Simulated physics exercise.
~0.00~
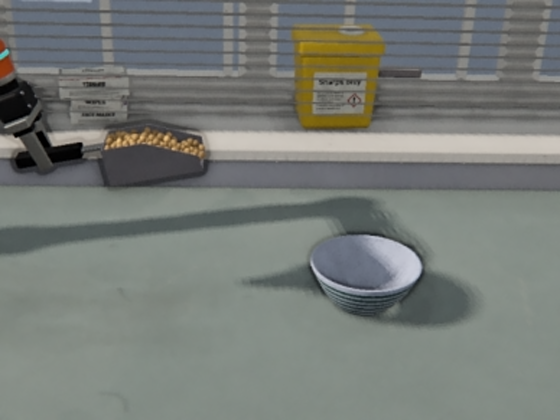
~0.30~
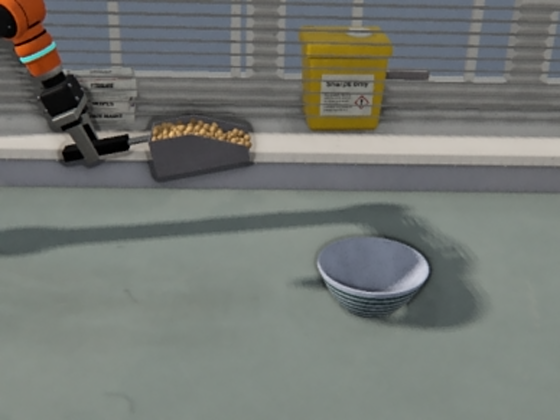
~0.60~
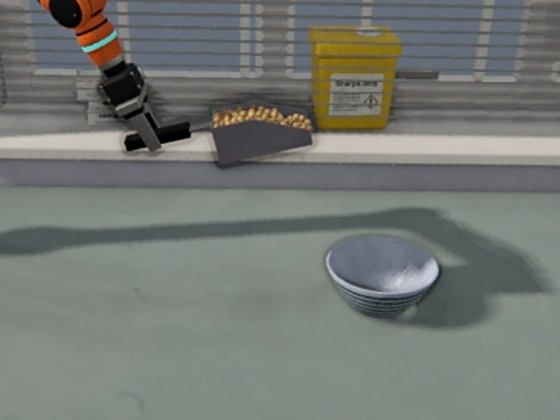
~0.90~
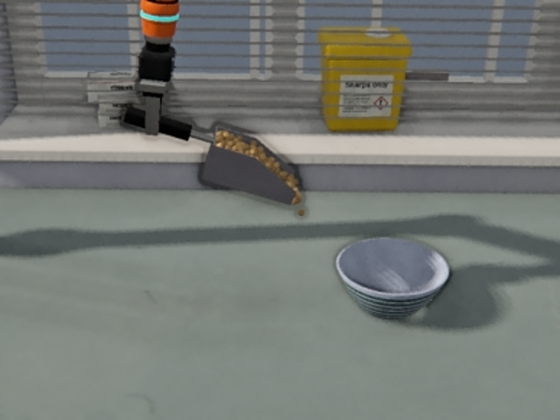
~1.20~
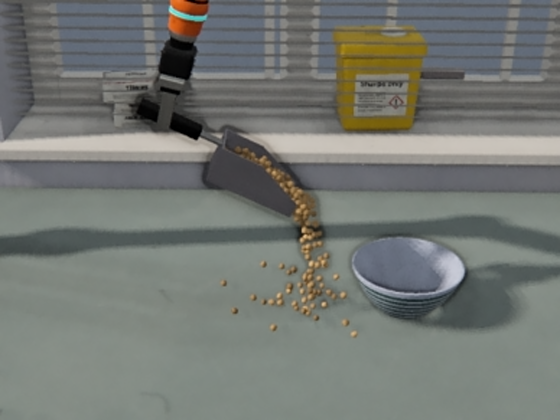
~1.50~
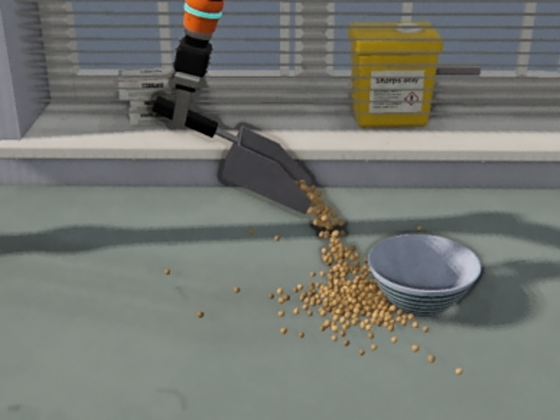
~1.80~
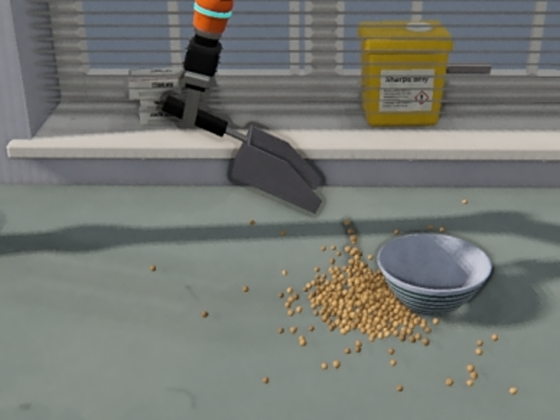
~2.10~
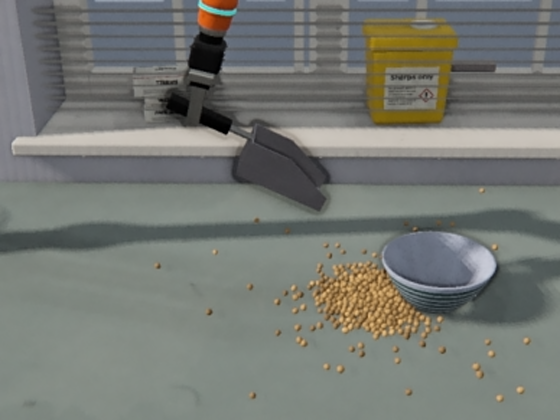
On a grey-green tabletop before a window ledge with blinds and a yellow container, a robotic arm holds a dark scoop heaped with chickpeas, and a striped bowl sits to the right. The arm carries the level scoop rightward toward the bowl. Short of it, the scoop tips forward and the first chickpeas slide over its front edge. They pour in a stream onto the table, piling up beside the bowl while a few roll away. The scoop empties and stays tilted, leaving the chickpeas heaped against the bowl's left side and scattered around, with none inside.
